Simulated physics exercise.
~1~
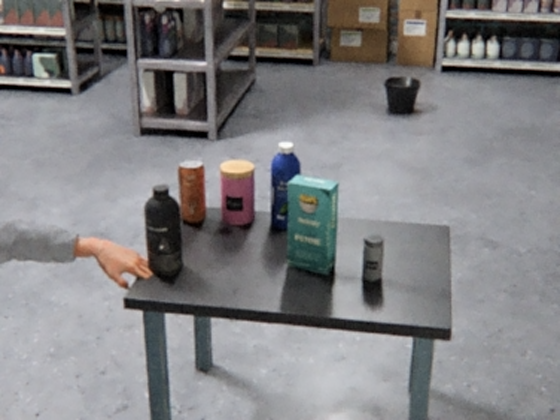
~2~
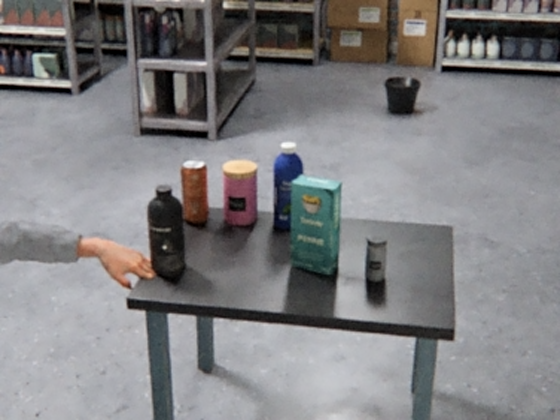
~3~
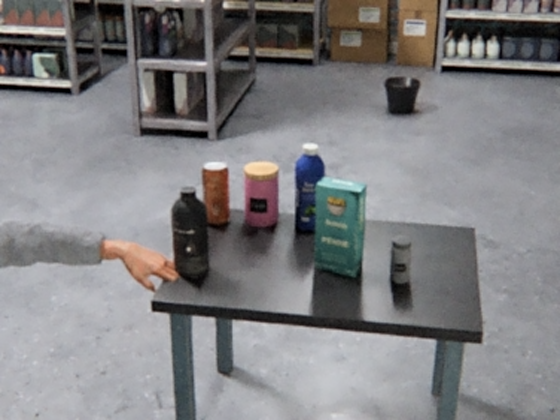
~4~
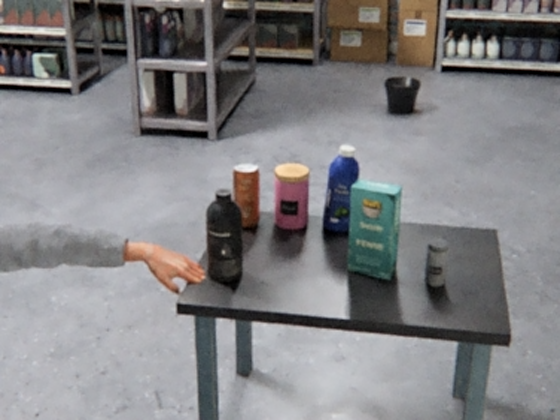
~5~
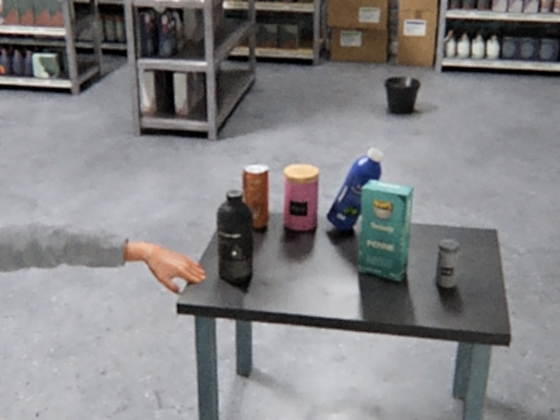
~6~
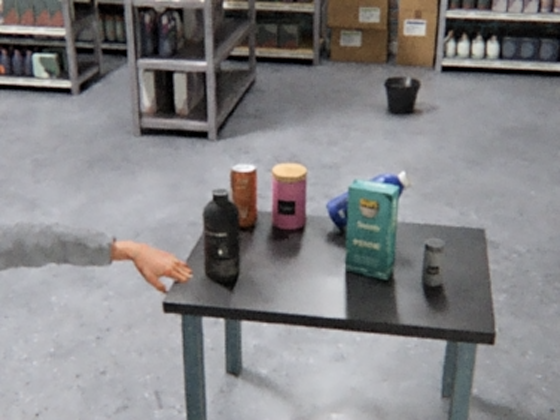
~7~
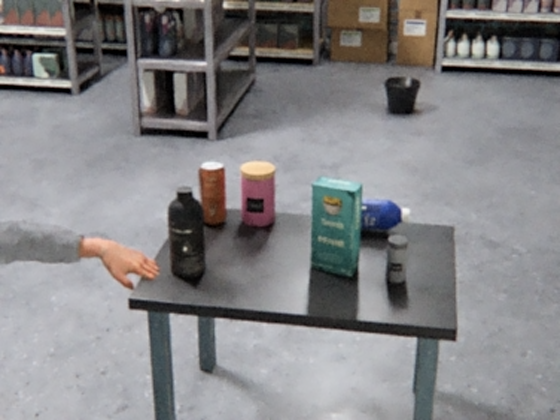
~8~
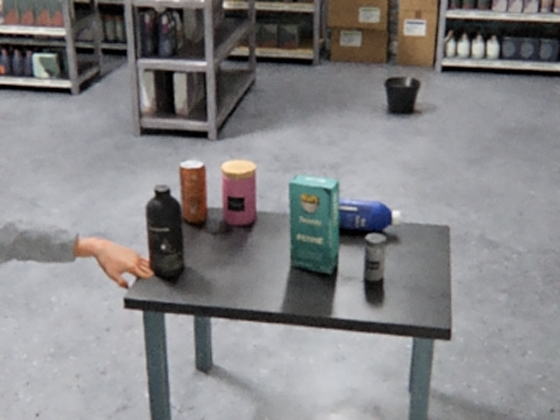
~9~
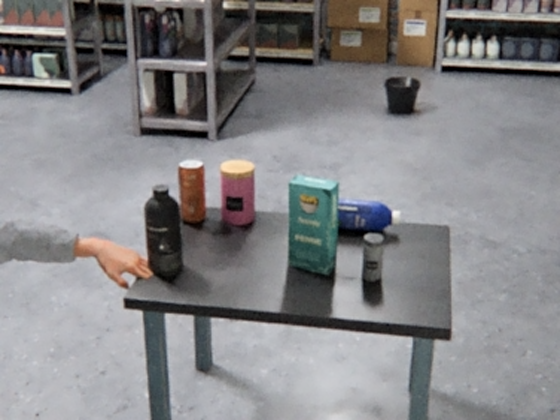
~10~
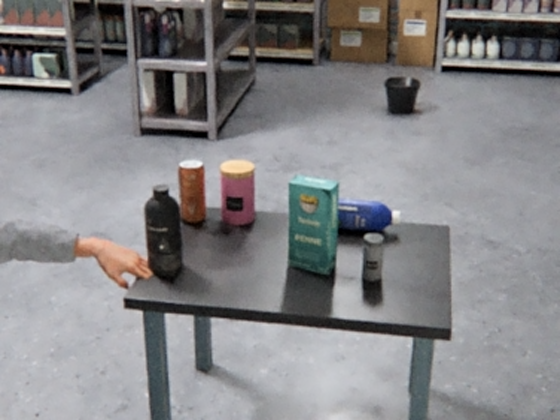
In the video, a hand at the edge of a small black table holding bottles, containers and a turquoise packet moves right with the table, then back left. The blue bottle tips over to the right and ends on its side behind the packet, while the other items remain upright.
